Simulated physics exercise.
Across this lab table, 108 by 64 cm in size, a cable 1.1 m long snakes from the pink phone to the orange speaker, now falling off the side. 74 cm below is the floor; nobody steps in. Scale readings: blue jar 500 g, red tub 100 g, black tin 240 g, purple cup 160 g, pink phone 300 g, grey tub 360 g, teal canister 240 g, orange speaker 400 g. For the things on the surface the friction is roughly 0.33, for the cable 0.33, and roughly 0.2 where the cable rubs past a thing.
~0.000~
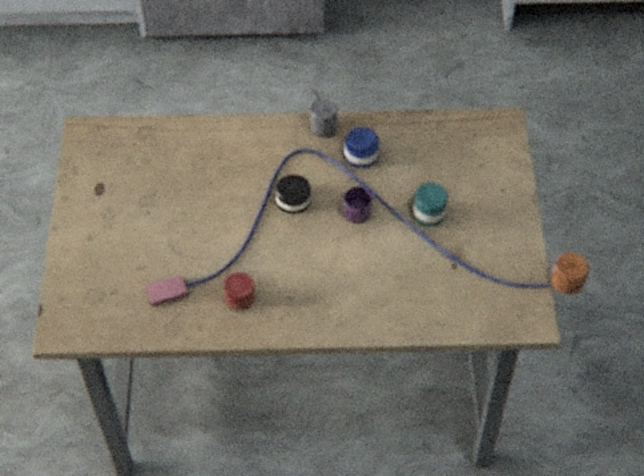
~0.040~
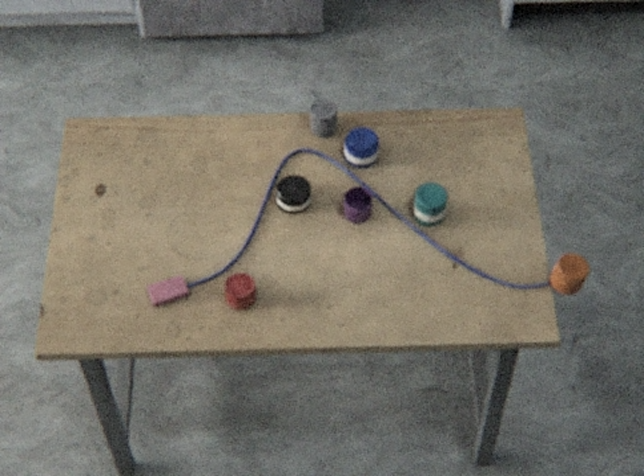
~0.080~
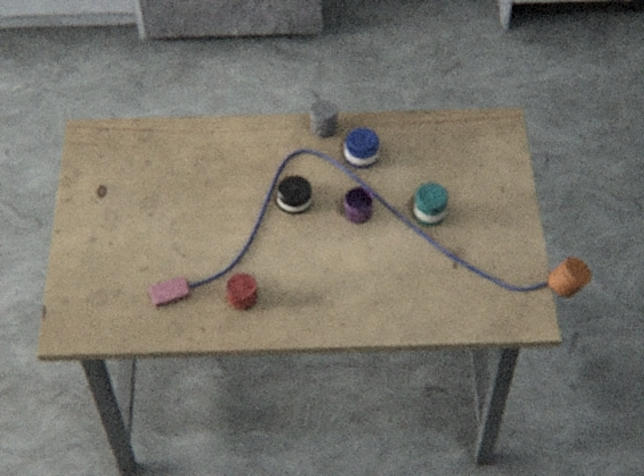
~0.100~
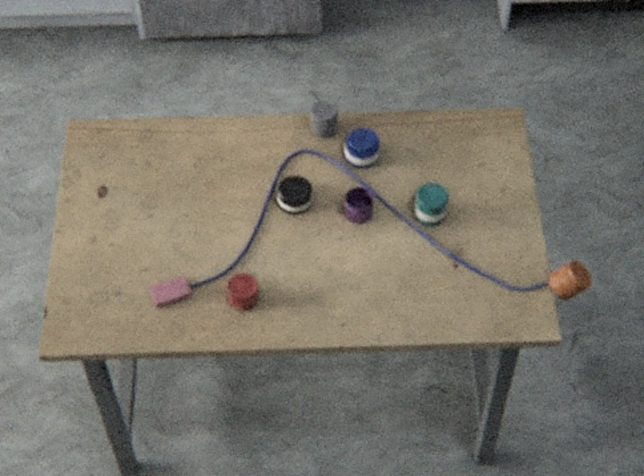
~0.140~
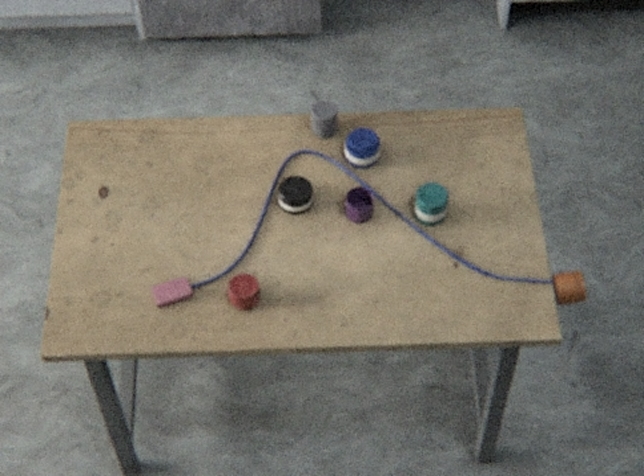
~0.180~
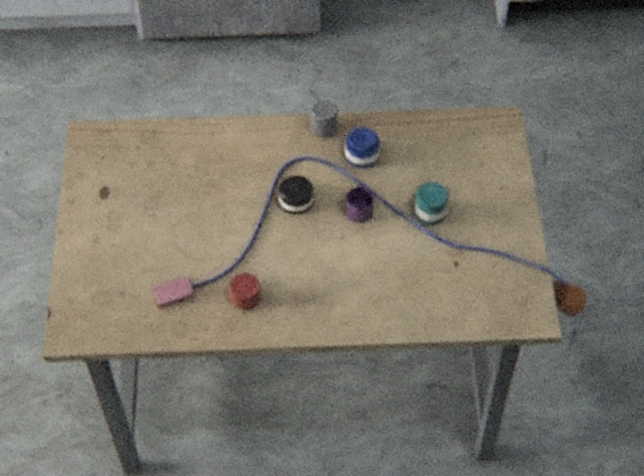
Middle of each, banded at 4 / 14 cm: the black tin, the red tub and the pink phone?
Result: Black tin top band, red tub lowest band, pink phone top band.
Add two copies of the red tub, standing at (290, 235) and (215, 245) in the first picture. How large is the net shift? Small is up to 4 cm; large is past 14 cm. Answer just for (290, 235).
Moderate.
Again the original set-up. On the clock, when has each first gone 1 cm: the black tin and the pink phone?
Approx. times - black tin: 0.30 s, pink phone: 0.32 s.
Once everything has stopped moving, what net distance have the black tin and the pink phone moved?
For the black tin it's 25 cm, while the pink phone comes to 45 cm.
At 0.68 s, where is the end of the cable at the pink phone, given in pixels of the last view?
Close to (305, 239) in the last picture.
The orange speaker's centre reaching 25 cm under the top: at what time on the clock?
Answer: 0.30 s on the clock.
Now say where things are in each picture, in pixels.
In the first frame, shows, black tin (293, 187); red tub (239, 284); pink phone (166, 288); cable runs through (497, 280) (343, 168) (273, 180) (236, 257).
In the second frame, shows, orange speaker (572, 266); cable runs through (496, 281) (343, 168) (237, 258).
In the third frame, shows, orange speaker (570, 277); cable runs through (496, 281) (343, 168) (238, 258).
In the fourth frame, shows, orange speaker (570, 280); cable runs through (497, 281) (344, 169) (239, 258).
In the fifth frame, shows, orange speaker (569, 288); cable runs through (499, 277) (344, 169) (240, 258).
In the sixth frame, shows, black tin (296, 188); red tub (245, 285); pink phone (173, 290); cable runs through (524, 261) (426, 231) (352, 177) (276, 181) (241, 258).
By 0.4 s, the cable's tail end at (217, 254); black tin 14 cm off its start, pink phone 9 cm off its start, orange speaker over the edge.
By 0.7 s, the cable's tail end at (305, 239); pink phone 28 cm off its start, black tin 23 cm off its start, orange speaker over the edge.
By 0.9 s, the cable's tail end at (383, 220); pink phone 45 cm off its start at (364, 215), black tin 23 cm off its start at (342, 265), orange speaker over the edge.
By 1.2 s, the cable's tail end at (389, 219); pink phone 47 cm off its start, black tin 23 cm off its start, orange speaker over the edge.
By 2.4 s, the cable's tail end at (389, 219); pink phone 47 cm off its start at (370, 214), black tin 23 cm off its start at (342, 265), red tub 0 cm off its start at (245, 285), orange speaker over the edge.
